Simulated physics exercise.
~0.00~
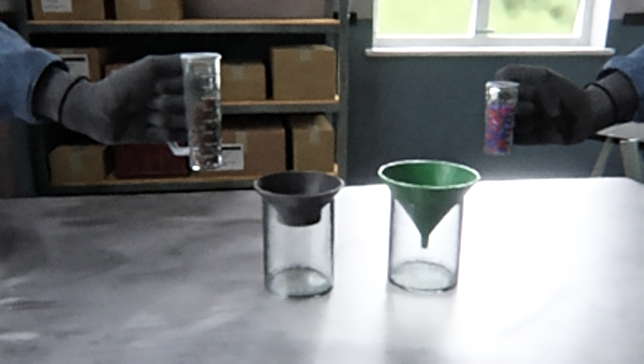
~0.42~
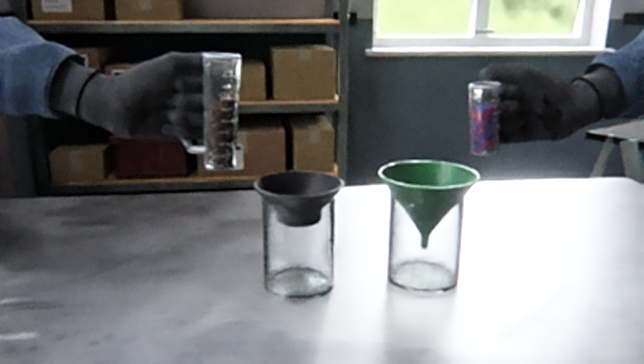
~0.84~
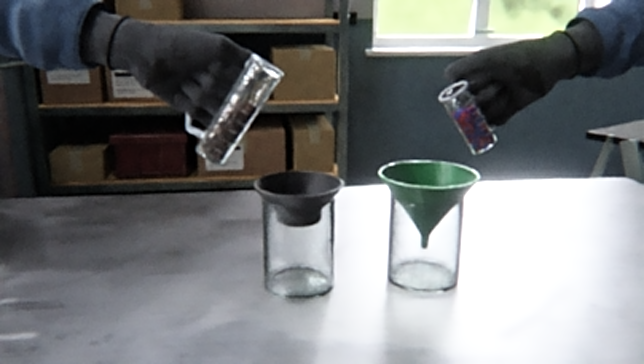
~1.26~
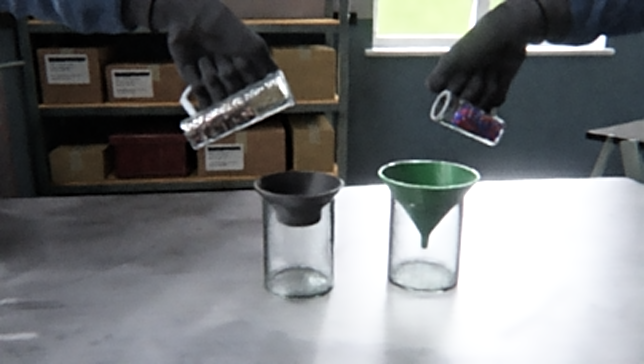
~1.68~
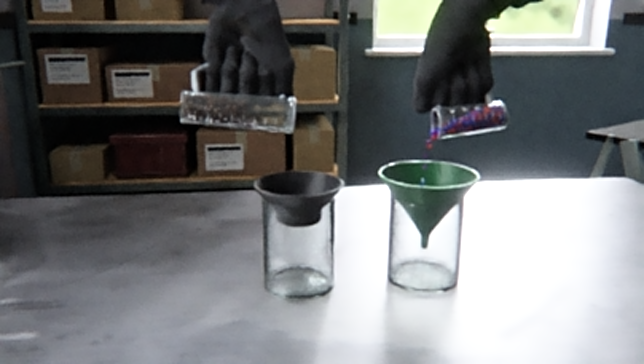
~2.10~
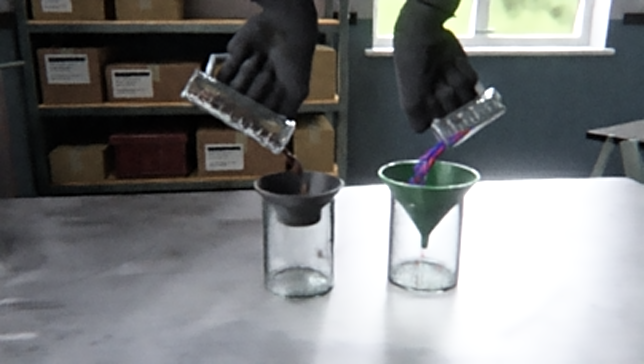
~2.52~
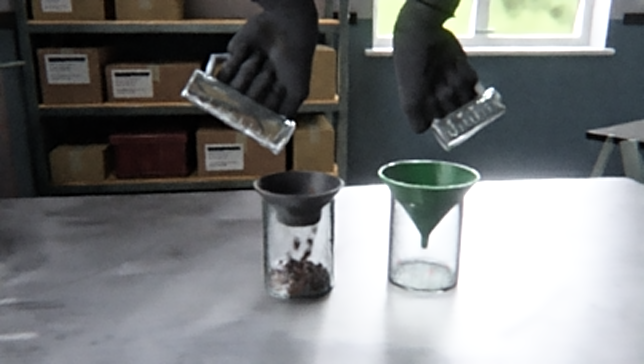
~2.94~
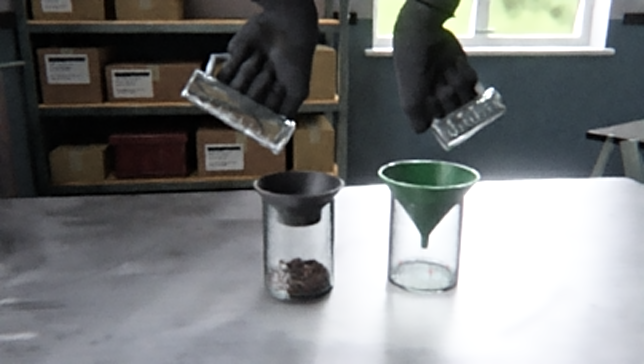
The video shows two gloved hands tipping small clear cups over funnels set in glass jars. Dark brown pieces fall through the left funnel and settle in the jar, while purple and red contents pour into the green funnel, leaving the right jar looking nearly empty.
